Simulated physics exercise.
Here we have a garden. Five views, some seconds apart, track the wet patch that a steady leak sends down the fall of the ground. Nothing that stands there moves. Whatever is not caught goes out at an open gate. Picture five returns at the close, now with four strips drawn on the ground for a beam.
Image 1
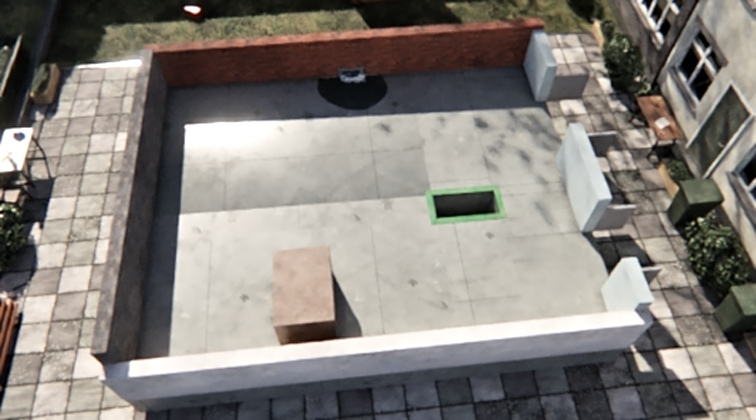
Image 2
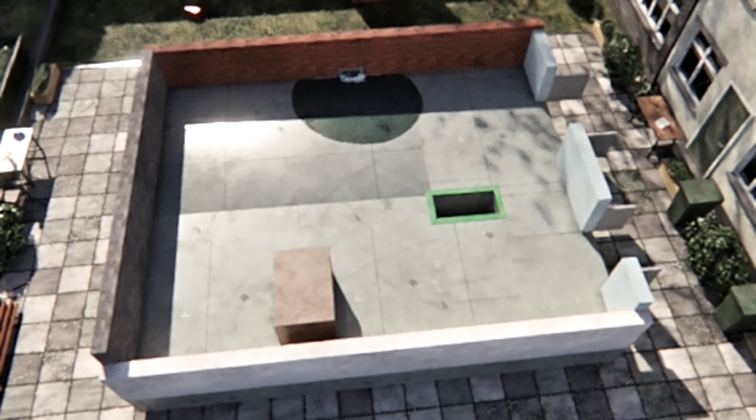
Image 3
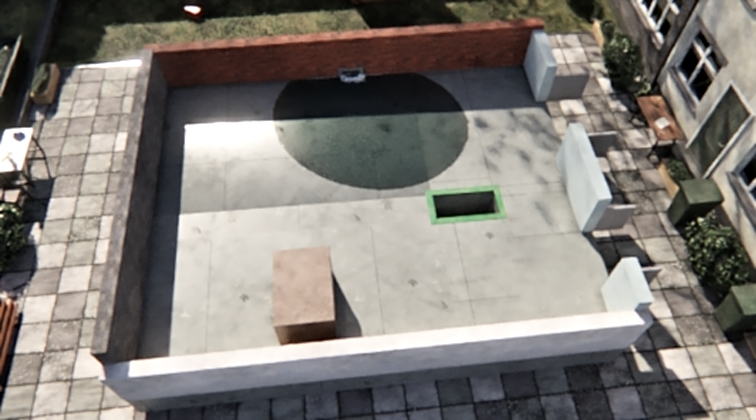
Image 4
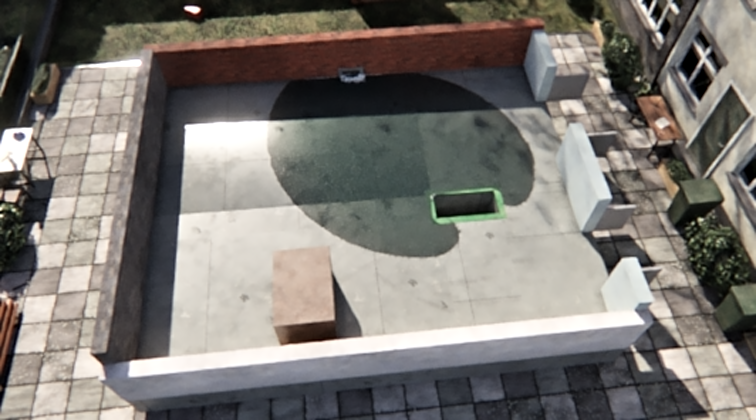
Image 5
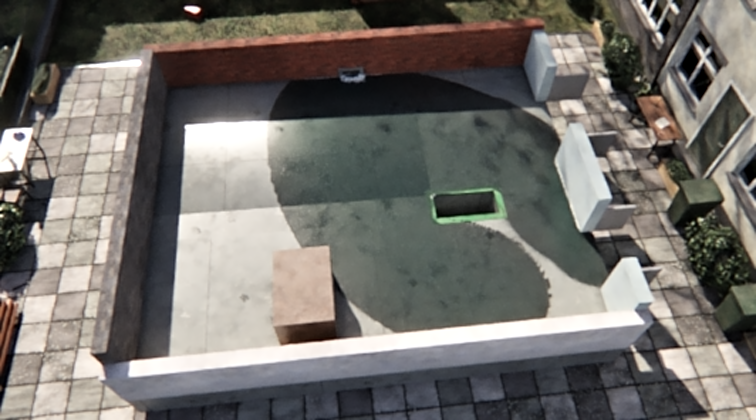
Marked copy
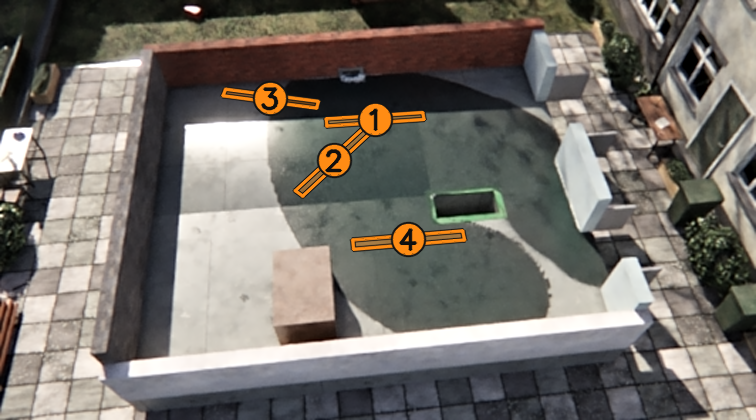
A walled garden yard had a dark wet patch that spread from the outfall at the back wall across the paving, surrounded the green drain, and reached the brown block and right-hand side.
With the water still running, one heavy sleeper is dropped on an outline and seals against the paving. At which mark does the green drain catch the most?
Choose 4.
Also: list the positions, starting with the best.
Best to worst: 4, 3, 2, 1.
On the marked copy, 1 from (326, 122) to (423, 115); 2 from (299, 193) to (366, 130); 3 from (224, 92) to (317, 104); 4 from (353, 244) to (463, 235).
Choosing 1, about 4 % of the stream goes into the green drain, about 95 % out by the gates.
Choosing 2, about 26 % of the stream goes into the green drain, about 71 % out by the gates.
Choosing 3, about 34 % of the stream goes into the green drain, about 66 % out by the gates.
Choosing 4, about 54 % of the stream goes into the green drain, about 44 % out by the gates.
